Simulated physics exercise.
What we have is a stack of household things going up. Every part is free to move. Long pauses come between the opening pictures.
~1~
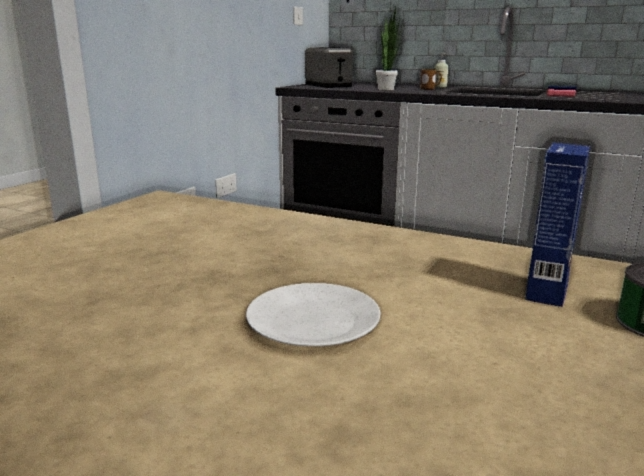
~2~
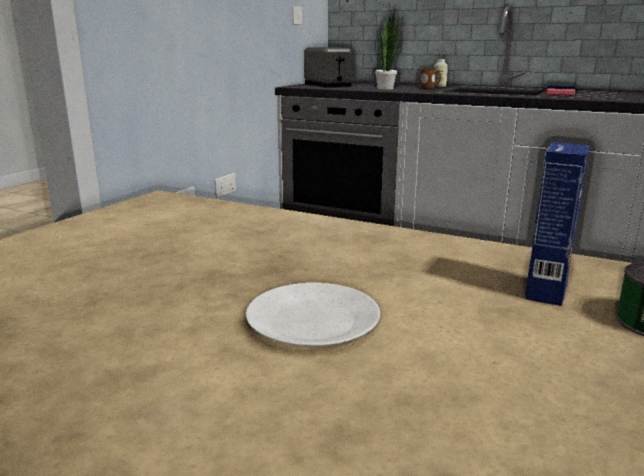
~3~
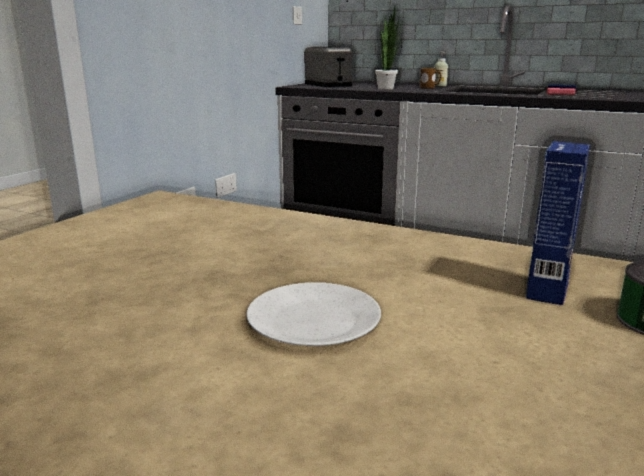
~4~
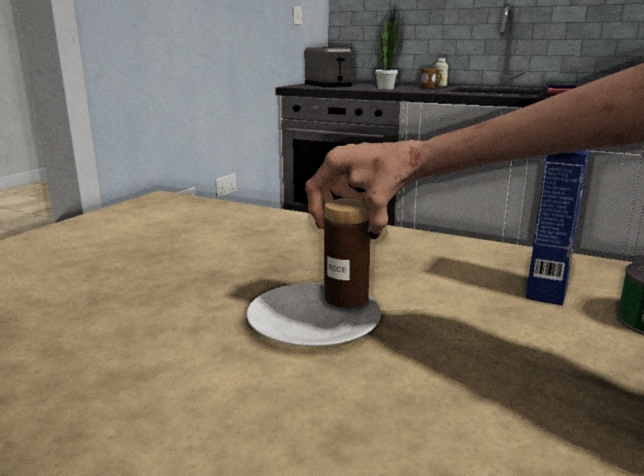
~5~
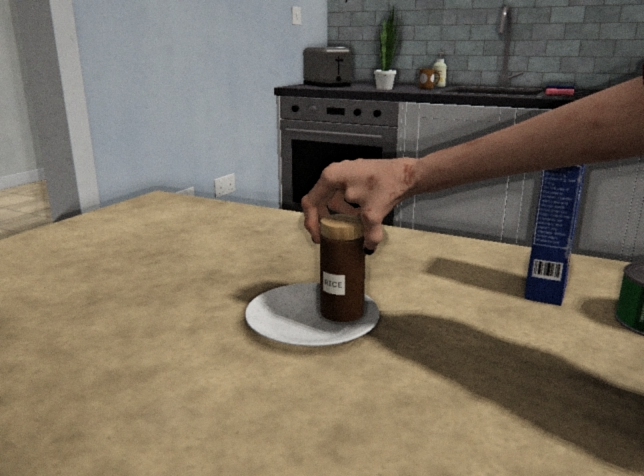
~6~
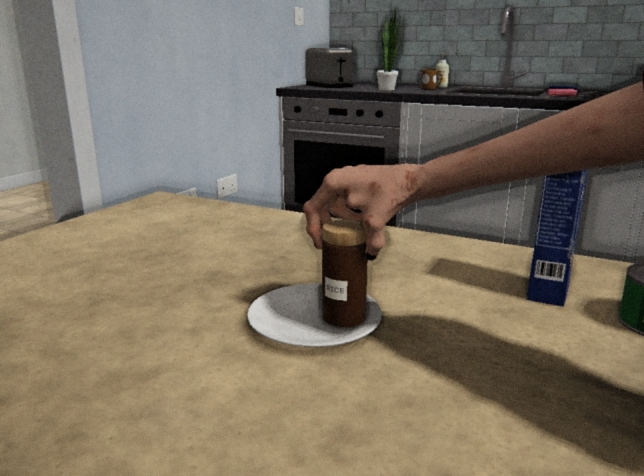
A person's bare right forearm and hand reach in from the right over a mottled tan tabletop, seen from a fixed, slightly raised view with a grey kitchen counter and oven behind. A white plate sits near the centre, with a tall blue carton and part of a green container at right. After a still opening, the hand lowers a brown jar onto the plate and keeps holding it.
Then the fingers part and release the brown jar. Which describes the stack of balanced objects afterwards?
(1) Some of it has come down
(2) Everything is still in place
Option 2: Everything is still in place.
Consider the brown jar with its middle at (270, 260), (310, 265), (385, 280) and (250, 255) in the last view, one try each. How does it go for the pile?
Try 1: Stable. Try 2: Stable. Try 3: Falls over. Try 4: Falls over.
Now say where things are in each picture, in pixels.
In the first picture, the last thing is not in view yet.
In the second picture, the last thing is not in view yet; white plate (313, 316).
In the third picture, the last thing is not in view yet; blue carton (558, 223).
The fourth picture shows still above its spot; brown jar (347, 252).
The fifth picture shows still above its spot; brown jar (343, 267); white plate (313, 316).
The sixth picture shows set down, still held; brown jar (345, 273); blue carton (559, 224).
Then, 0.20 s on from there, no change.
Then, 0.40 s on from there, brown jar resting near (345, 274).
In the end, all 4 unmoved. At the end, from the last picture's camera, brown jar near (345, 274). The pile stays up.
